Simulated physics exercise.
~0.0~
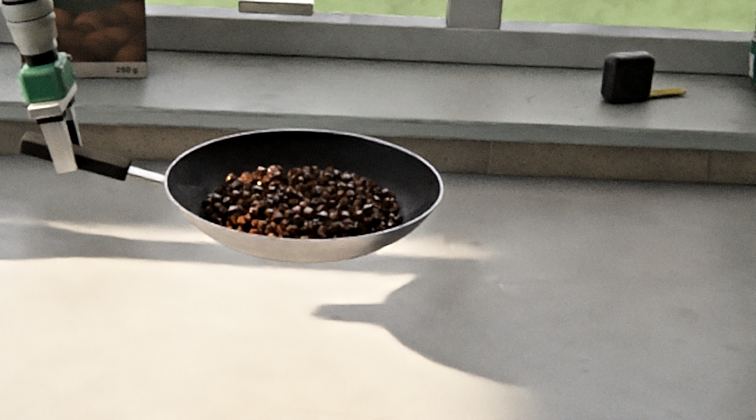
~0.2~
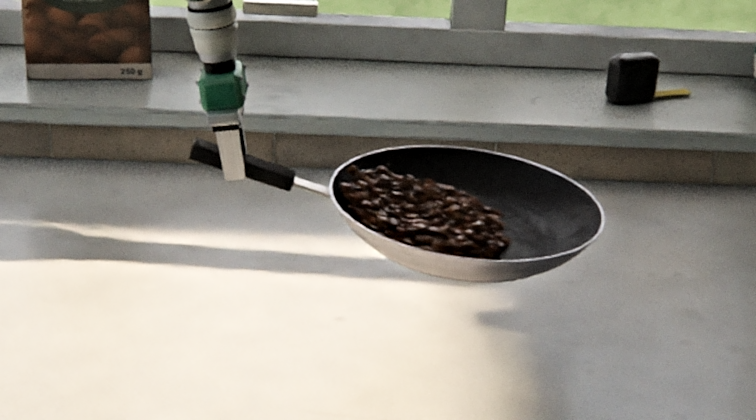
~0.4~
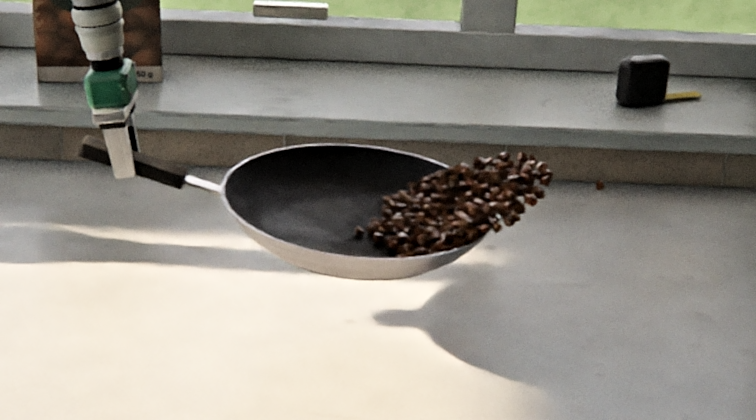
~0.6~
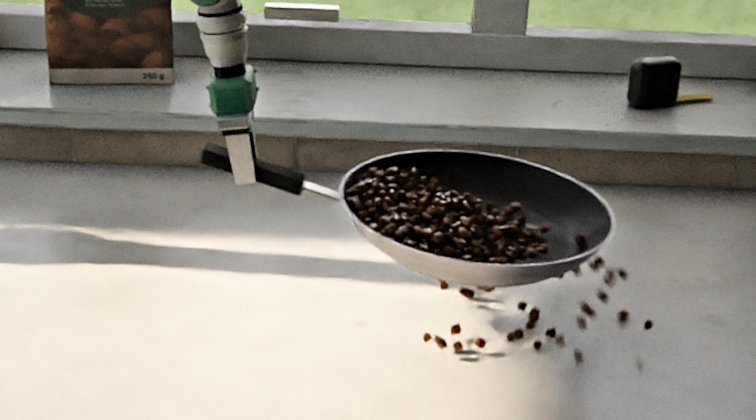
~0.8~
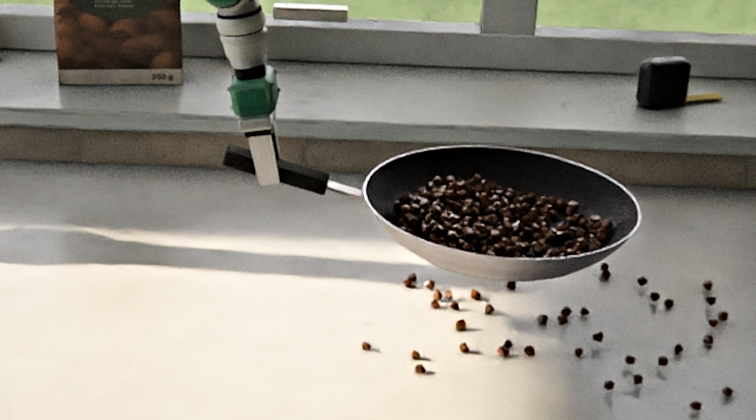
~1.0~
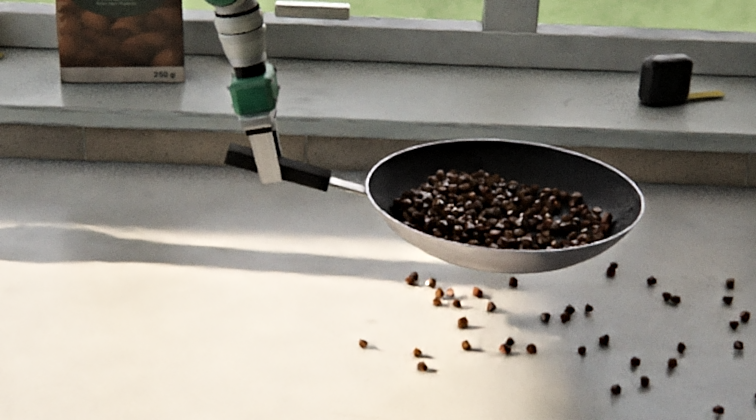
In the video, a robotic arm holding a frying pan of small brown pellets moves it right, back left, then right again, tossing the load toward the far rim; some pellets spill and scatter on the table, while most remain in the pan, held above the surface.
